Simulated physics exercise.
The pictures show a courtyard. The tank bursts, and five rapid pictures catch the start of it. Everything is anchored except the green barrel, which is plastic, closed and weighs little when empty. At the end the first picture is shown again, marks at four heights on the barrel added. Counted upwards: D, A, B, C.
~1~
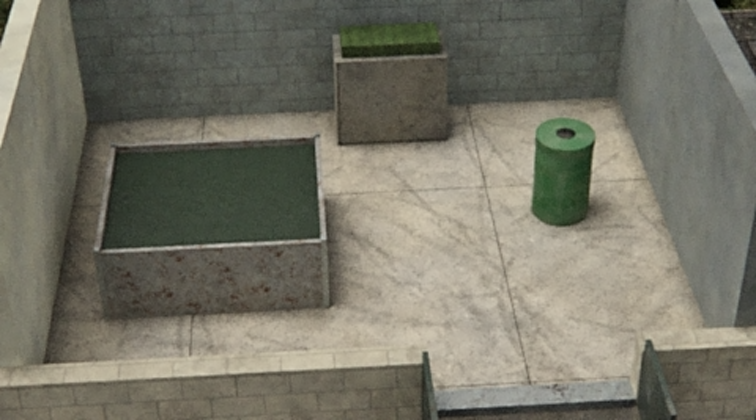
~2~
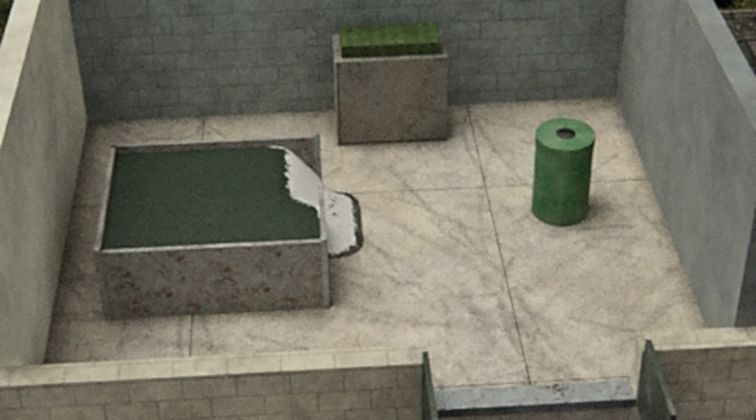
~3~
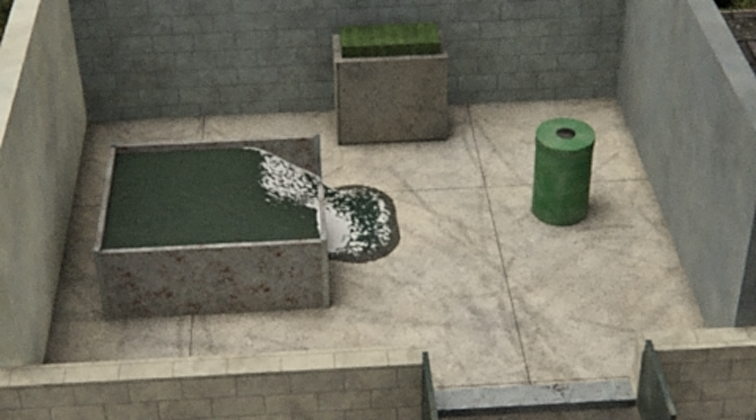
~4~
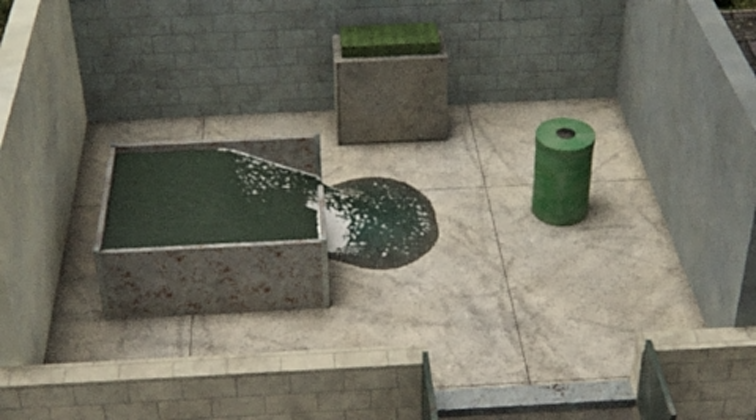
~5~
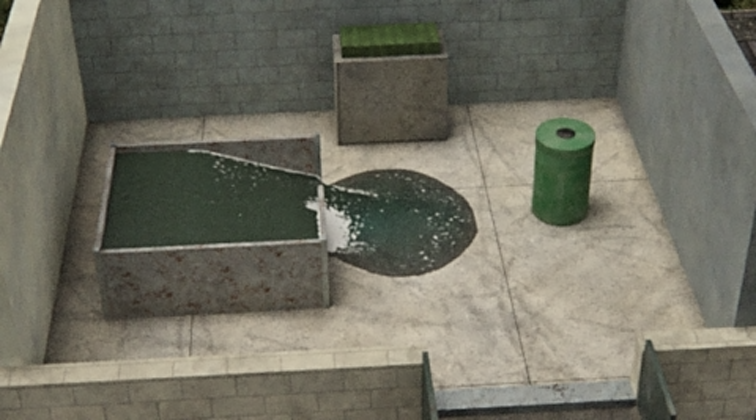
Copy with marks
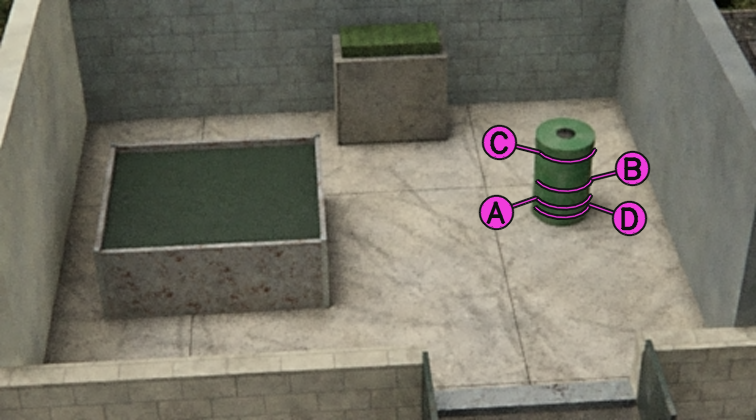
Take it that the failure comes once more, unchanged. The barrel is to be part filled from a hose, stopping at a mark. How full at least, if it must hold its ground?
It is B.
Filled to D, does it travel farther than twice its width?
Yes, it does.
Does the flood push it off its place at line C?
No, that is safe.
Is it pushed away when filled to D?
Yes.
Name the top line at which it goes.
A.
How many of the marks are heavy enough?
Two.
On the marked copy, A at (566, 207); B at (568, 191); C at (570, 161); D at (565, 217); from the bottom up D, A, B, C.
If A is chosen, it is pushed about half its own width away.
If B is chosen, it does not move.
If C is chosen, it does not move.
If D is chosen, it is pushed about 5 times its own width away.
